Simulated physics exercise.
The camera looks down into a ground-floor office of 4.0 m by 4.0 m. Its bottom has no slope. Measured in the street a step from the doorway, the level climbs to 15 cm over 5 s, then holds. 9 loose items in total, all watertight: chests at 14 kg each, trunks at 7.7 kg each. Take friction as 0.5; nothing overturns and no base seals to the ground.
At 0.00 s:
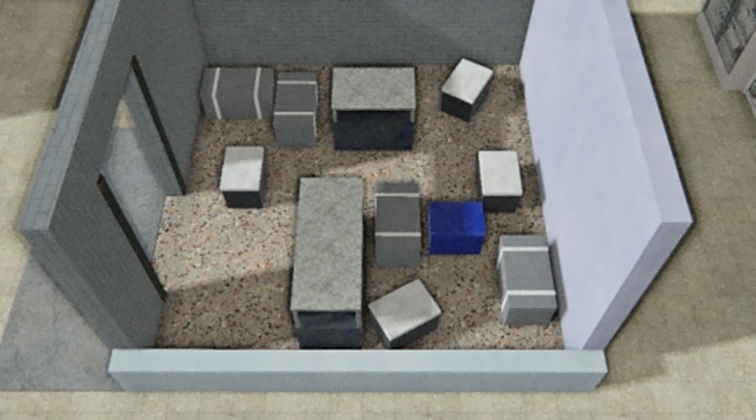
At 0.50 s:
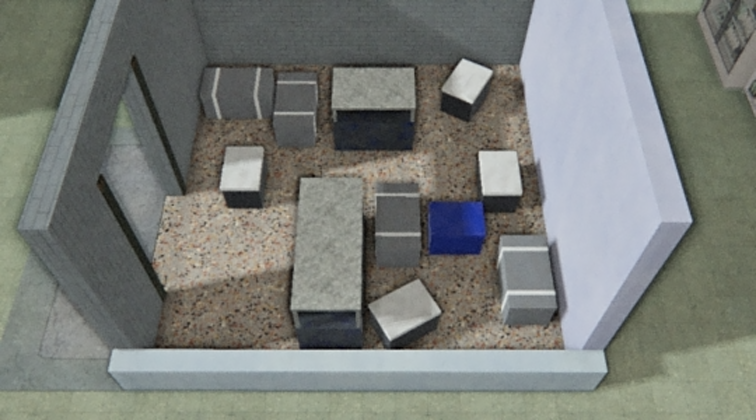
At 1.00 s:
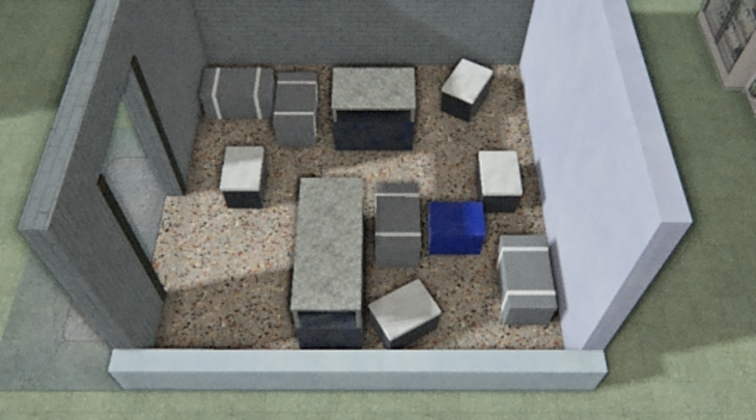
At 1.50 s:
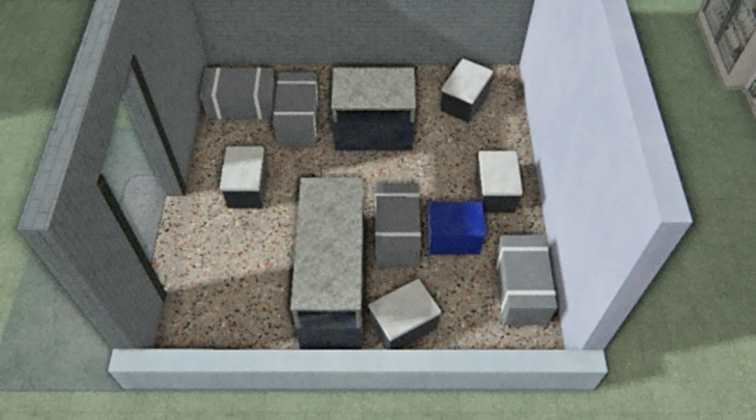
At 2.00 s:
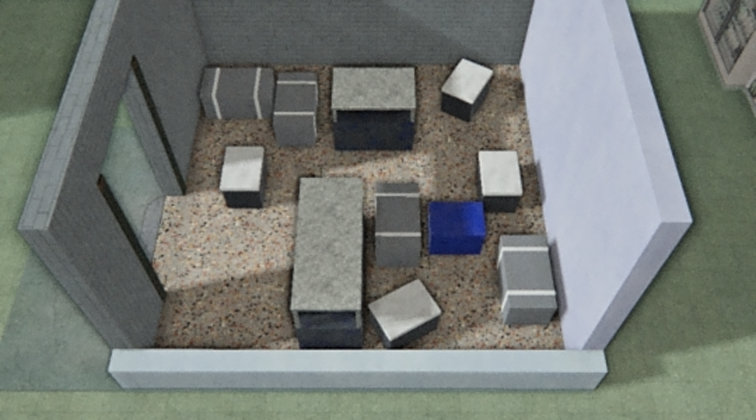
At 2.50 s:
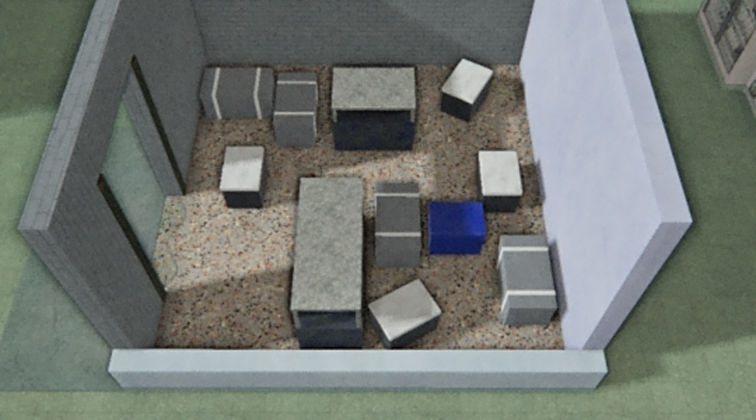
In a ground-floor office seen from above, a blue chest sat among grey and white-topped boxes, and nothing inside moved while the pale ground outside the walls turned a murky green.
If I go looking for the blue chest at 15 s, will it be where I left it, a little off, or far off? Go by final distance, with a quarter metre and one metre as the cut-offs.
You will find it where you left it.
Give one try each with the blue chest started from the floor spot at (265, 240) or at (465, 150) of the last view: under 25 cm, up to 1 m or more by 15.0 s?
In that order: It goes a long way; it remains where it is.
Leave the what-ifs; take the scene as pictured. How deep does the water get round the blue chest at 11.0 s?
Around 4 cm.
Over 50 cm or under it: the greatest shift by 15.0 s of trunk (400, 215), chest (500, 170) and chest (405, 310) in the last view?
Note - in order: Smaller; farther; smaller.
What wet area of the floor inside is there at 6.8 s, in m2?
That flooded area is roughly 7.0 m2.
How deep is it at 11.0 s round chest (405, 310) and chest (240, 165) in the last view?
Around 3 cm and 7 cm.
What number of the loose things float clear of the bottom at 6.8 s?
0 at that moment.
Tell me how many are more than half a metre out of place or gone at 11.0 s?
I make it 2.
After 3.5 s the blue chest is near (457, 218), 0.0 m from its start, aground; 0 afloat.
After 6.8 s the blue chest is near (457, 218), 0.0 m from its start, aground; 0 afloat.
After 11.0 s the blue chest is near (457, 218), 0.0 m from its start, aground; 4 afloat.
After 15.0 s the blue chest is near (454, 219), 0.0 m from its start, aground; 6 afloat.
